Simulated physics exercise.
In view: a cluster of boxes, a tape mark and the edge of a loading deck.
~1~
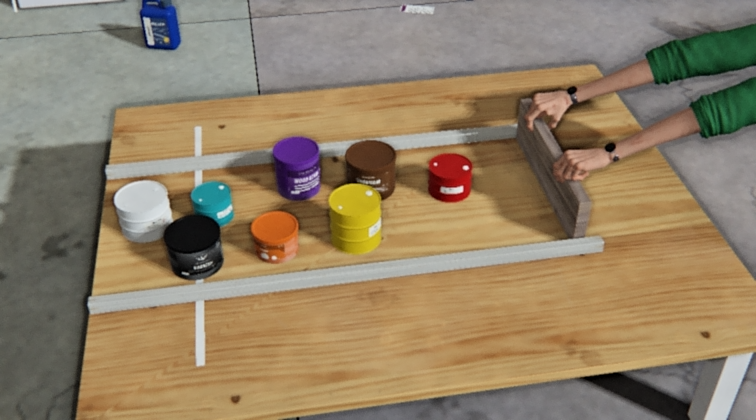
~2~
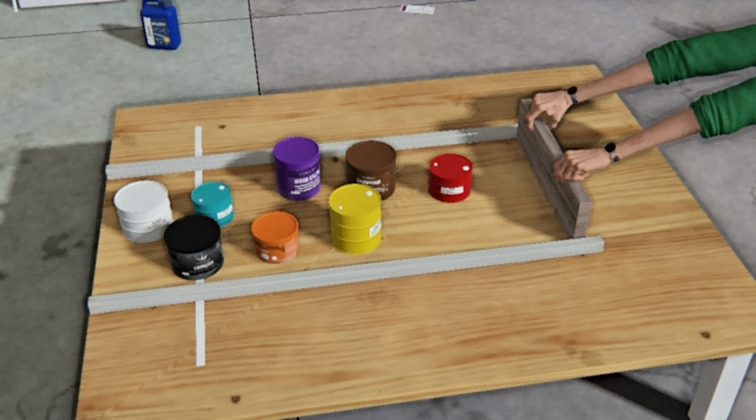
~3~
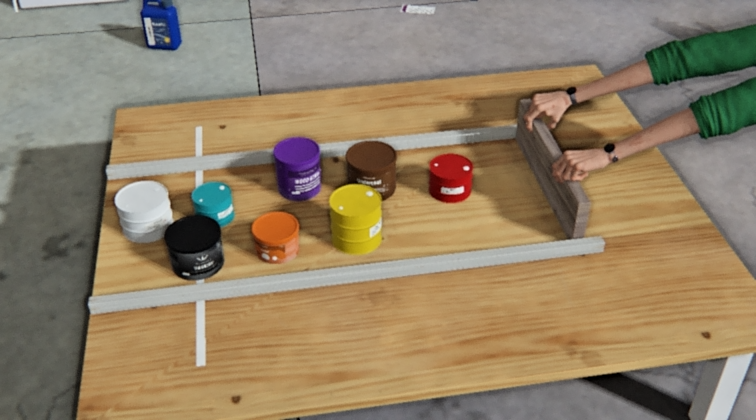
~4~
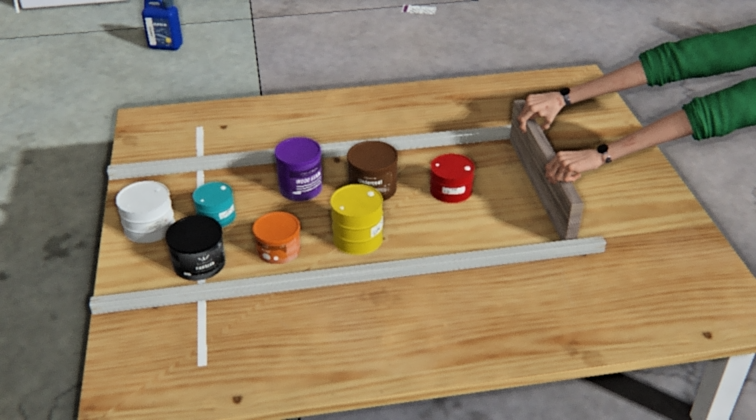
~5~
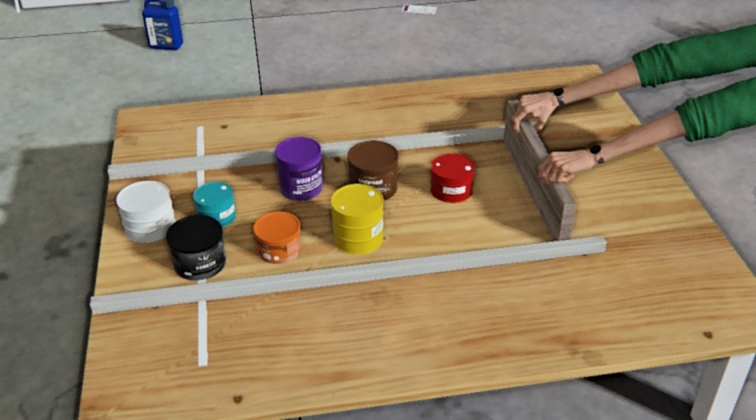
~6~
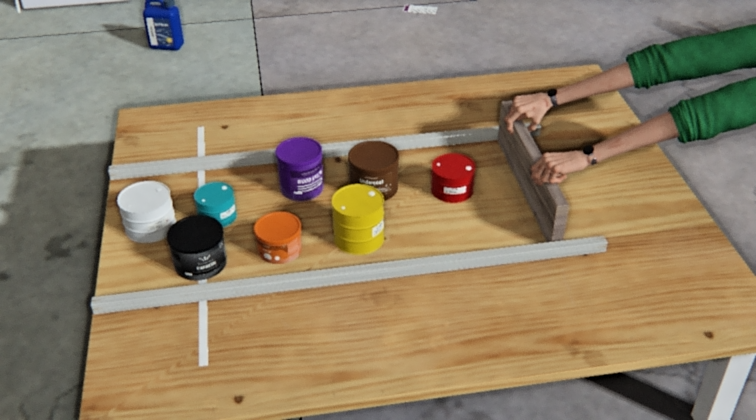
On a wooden table, two hands slide a plank slightly left while colored cans stay still.
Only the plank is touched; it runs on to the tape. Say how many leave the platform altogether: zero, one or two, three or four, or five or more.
Outcome: The number that fall off is one or two.
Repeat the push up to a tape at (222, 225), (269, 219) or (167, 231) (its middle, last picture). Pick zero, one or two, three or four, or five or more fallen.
In that order: None at all; zero; either three or four.
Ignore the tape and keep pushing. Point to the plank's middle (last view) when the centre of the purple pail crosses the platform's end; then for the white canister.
For the purple pail at (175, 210), for the white canister at (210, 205).
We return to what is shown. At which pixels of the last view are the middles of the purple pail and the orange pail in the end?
Near (132, 172) and (125, 263).
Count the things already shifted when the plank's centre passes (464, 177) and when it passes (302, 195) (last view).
First 1, then 6.
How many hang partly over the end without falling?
That would be 0.
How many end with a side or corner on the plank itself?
In contact: 3.
Early on, none off yet; white canister at rest near (147, 212); black pail at rest near (198, 248); turquoise canister at rest near (216, 205).
A while later, none off yet; white canister at rest near (147, 212); black pail moving near (194, 249); turquoise canister at rest near (216, 205).
Finally, the number that fall off is one or two; lost, black pail and white canister.
